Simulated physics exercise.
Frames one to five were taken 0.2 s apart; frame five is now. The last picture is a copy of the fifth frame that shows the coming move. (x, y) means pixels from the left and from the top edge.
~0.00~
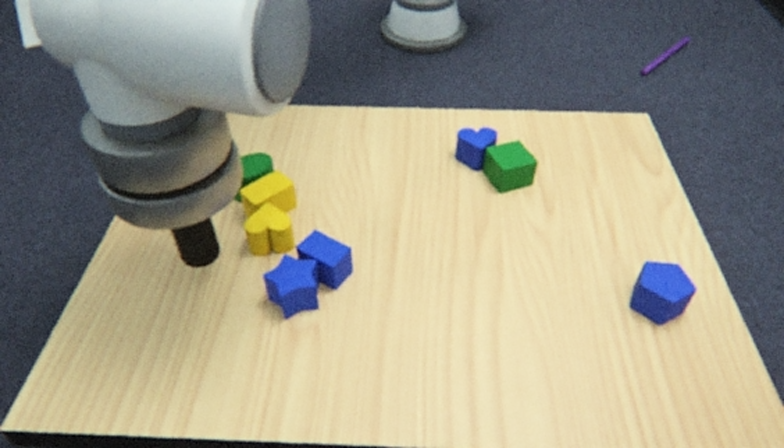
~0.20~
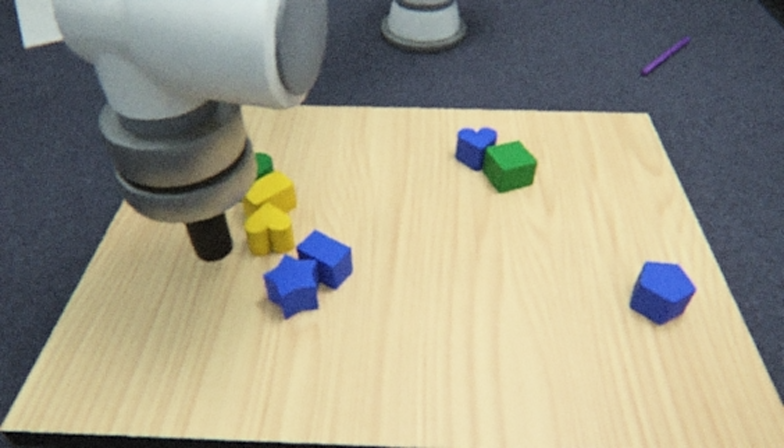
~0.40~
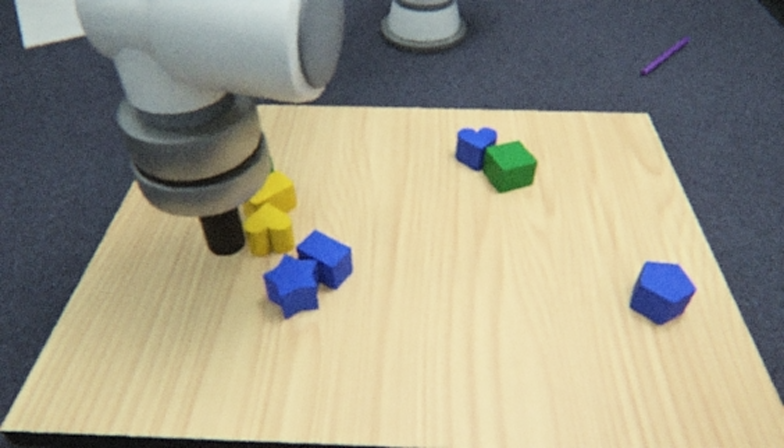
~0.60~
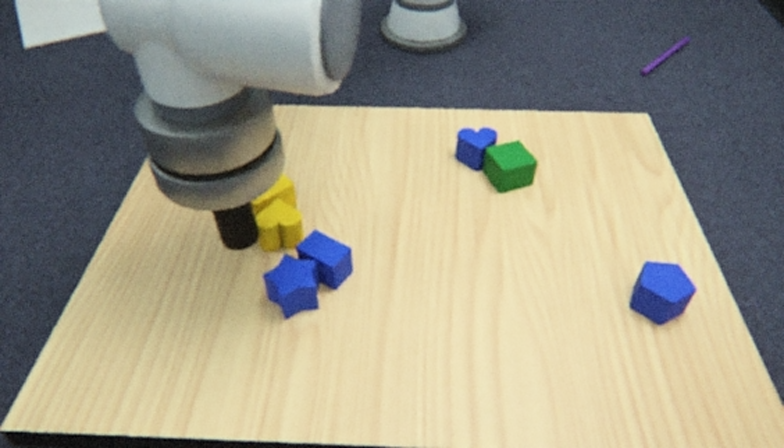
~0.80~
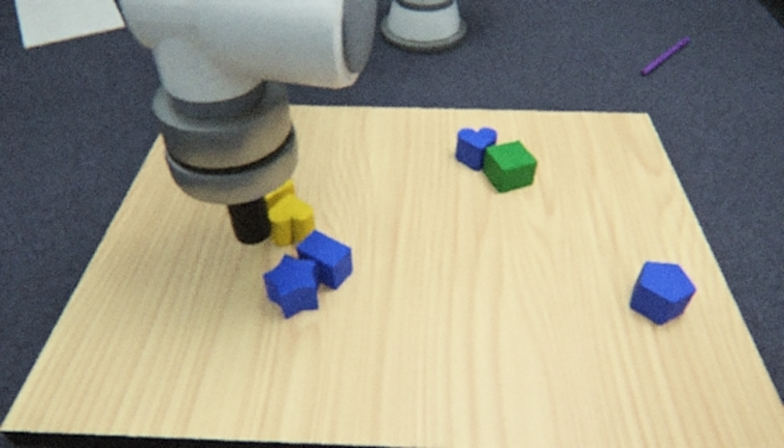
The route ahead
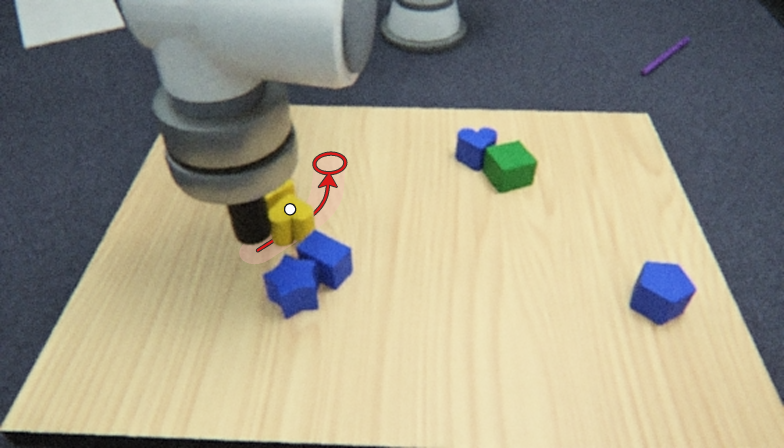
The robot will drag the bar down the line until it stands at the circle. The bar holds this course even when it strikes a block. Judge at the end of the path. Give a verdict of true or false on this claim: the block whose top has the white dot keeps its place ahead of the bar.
That claim is false.
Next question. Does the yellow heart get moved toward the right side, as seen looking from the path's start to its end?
Yes - that is the case.
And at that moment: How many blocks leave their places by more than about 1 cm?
The answer is a single block.
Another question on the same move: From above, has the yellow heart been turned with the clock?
The answer is yes.
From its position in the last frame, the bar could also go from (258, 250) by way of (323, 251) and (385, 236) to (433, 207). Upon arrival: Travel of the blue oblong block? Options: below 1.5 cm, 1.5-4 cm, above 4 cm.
Travel: 1.5-4 cm.
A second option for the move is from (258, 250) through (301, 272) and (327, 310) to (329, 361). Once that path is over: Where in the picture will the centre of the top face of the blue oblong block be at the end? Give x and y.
So, by the moment the path ends, you'll find the top centre of the blue oblong block at (361, 259).
The drawn path runs from (258, 250) by way of (300, 224) and (327, 194) to (330, 163); the dot is on the yellow heart.
What follows on the original path. One third of the way, bar (298, 206); yellow heart (336, 189), turned 25° clockwise.
Two thirds of the way, bar (325, 176); yellow heart (359, 179), turned 75° clockwise.
At the end, bar (328, 146); yellow oblong block not moved; yellow heart (359, 179), turned 75° clockwise.
